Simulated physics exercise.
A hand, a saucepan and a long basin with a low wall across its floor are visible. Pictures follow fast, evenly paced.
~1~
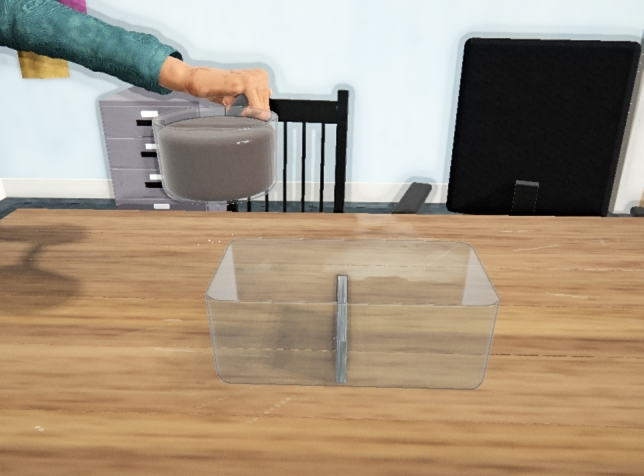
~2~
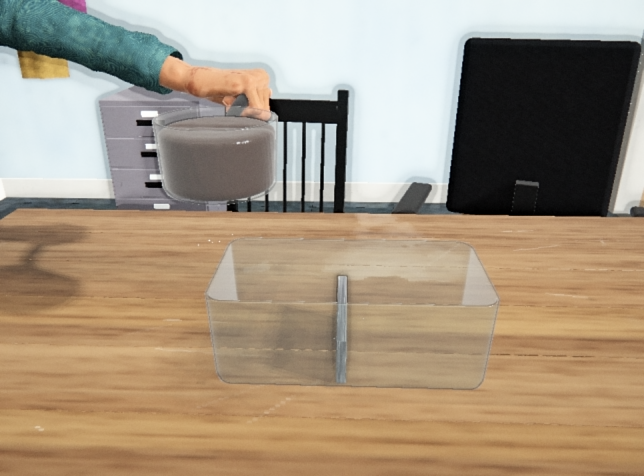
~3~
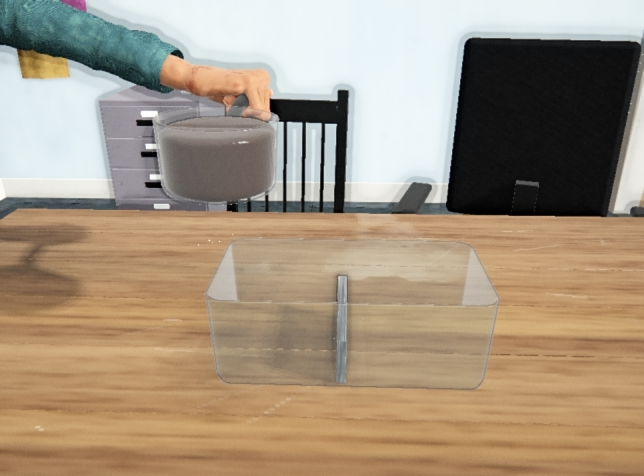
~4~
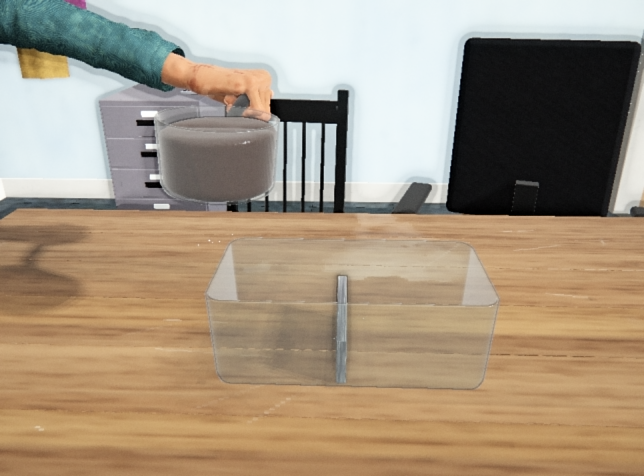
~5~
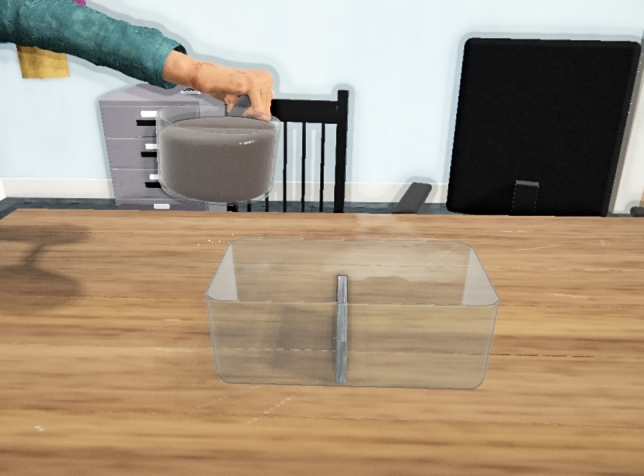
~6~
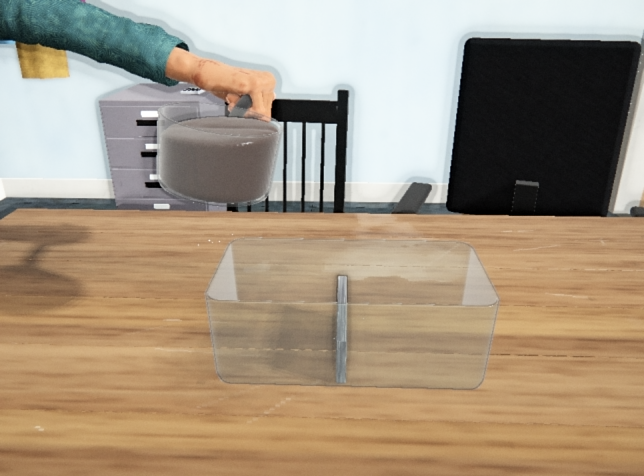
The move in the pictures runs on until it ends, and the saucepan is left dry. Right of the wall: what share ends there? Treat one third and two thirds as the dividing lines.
Most likely the amount right of the wall will lie in the middle range, one third to two thirds.
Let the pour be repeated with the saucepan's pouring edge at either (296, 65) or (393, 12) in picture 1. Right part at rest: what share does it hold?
Close to 80 in a hundred, then close to 80 in a hundred.
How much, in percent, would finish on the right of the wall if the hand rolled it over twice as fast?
About 30 per cent.
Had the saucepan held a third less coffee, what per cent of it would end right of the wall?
Result: Around 20 per cent.
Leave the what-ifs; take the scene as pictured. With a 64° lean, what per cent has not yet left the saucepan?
It still holds close to 60 per cent at that lean.
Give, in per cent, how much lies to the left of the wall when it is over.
Close to 50 per cent.
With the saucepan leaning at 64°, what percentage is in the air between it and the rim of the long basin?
25 in a hundred.
A moment on, the saucepan is tipped part way and 62 per cent is still to pour, 5 is left of the wall and 7 right of it.
Next, the saucepan is tipped on its side and 12 per cent is still to pour, 30 is left of the wall and 47 right of it.
Then the saucepan is tipped right over and 0 per cent is still to pour, 51 is left of the wall and 47 right of it.
Later the saucepan is tipped right over and 0 per cent is still to pour, 52 is left of the wall and 47 right of it.
At rest 52 per cent lies left of the wall, 47 right of it and 1 outside.
